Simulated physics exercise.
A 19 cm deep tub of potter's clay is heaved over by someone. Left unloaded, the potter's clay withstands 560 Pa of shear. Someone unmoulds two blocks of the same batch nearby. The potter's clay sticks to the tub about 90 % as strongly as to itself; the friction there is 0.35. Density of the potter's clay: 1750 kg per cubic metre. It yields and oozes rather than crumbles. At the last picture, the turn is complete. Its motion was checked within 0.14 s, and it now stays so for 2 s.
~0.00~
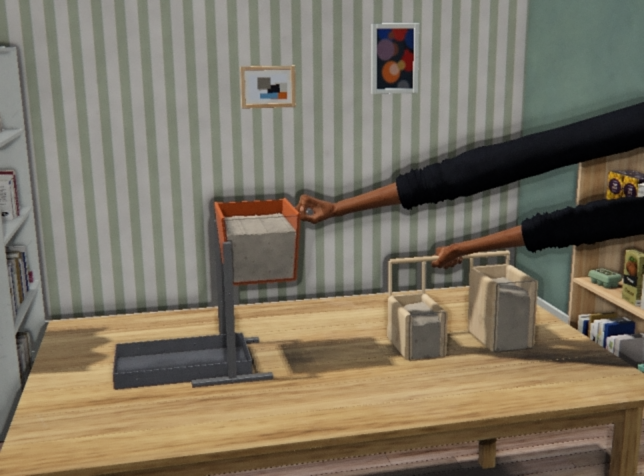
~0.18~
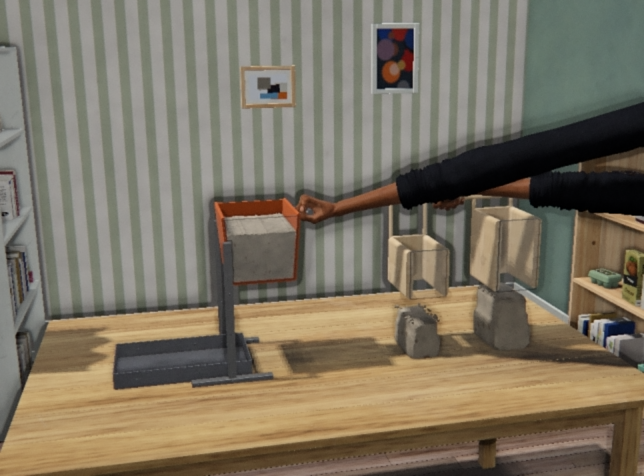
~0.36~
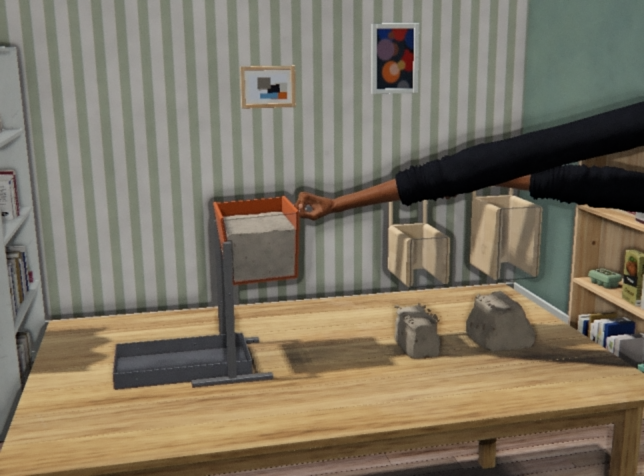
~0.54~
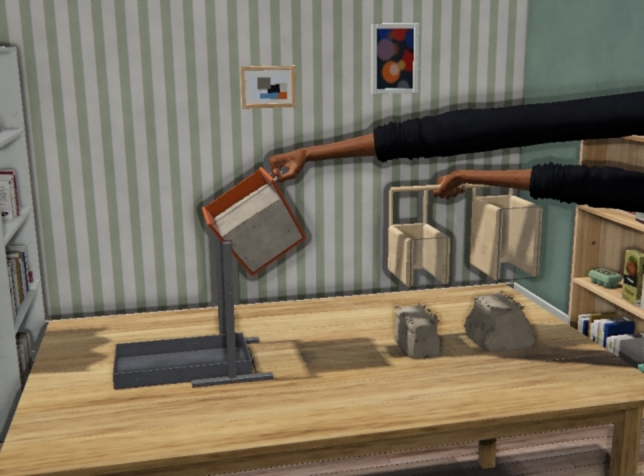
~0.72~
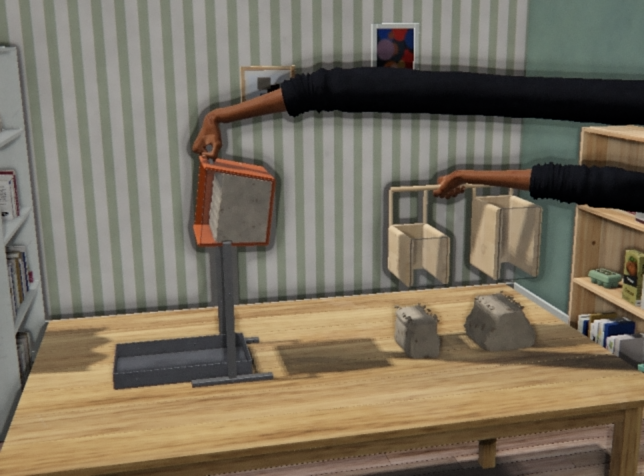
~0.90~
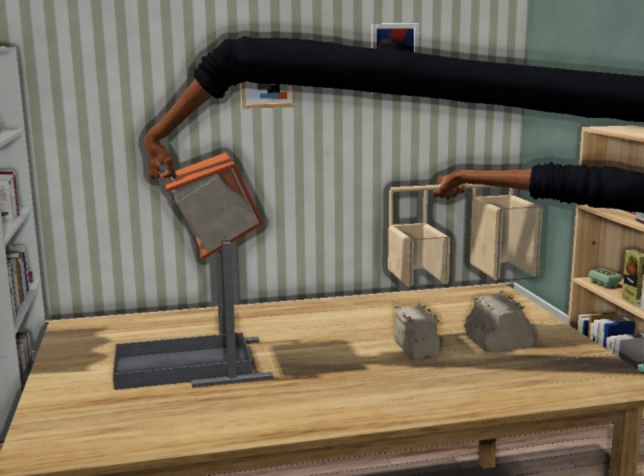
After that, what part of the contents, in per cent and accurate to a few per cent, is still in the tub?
The part still in the tub is near 9 out of 100.
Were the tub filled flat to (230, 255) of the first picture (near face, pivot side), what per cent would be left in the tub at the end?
It would be near 40 %.
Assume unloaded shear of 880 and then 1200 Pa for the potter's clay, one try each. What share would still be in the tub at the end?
Roughly 14 % followed by roughly 16 %.
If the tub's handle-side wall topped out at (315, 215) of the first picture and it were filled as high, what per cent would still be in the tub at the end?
I'd put it at close to 7 per cent.
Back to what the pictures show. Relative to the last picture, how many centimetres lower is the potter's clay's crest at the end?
About 11 cm.
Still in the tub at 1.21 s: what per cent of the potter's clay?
Roughly 20 per cent.
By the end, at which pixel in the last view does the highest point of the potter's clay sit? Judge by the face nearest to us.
It ends up highest close to (250, 215).
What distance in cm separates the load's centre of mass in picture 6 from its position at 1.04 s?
Shift: Some 11 cm.
After 1.04 s, the tub is at 113 degrees and holds 47 %.
After 1.21 s, the tub is at 113 degrees and holds 19 %.
After 1.38 s, the tub is at 113 degrees and holds 9 %.
After 1.55 s, the tub is at 113 degrees and holds 9 %.
After 2.90 s, the tub is at 113 degrees and holds 9 %.
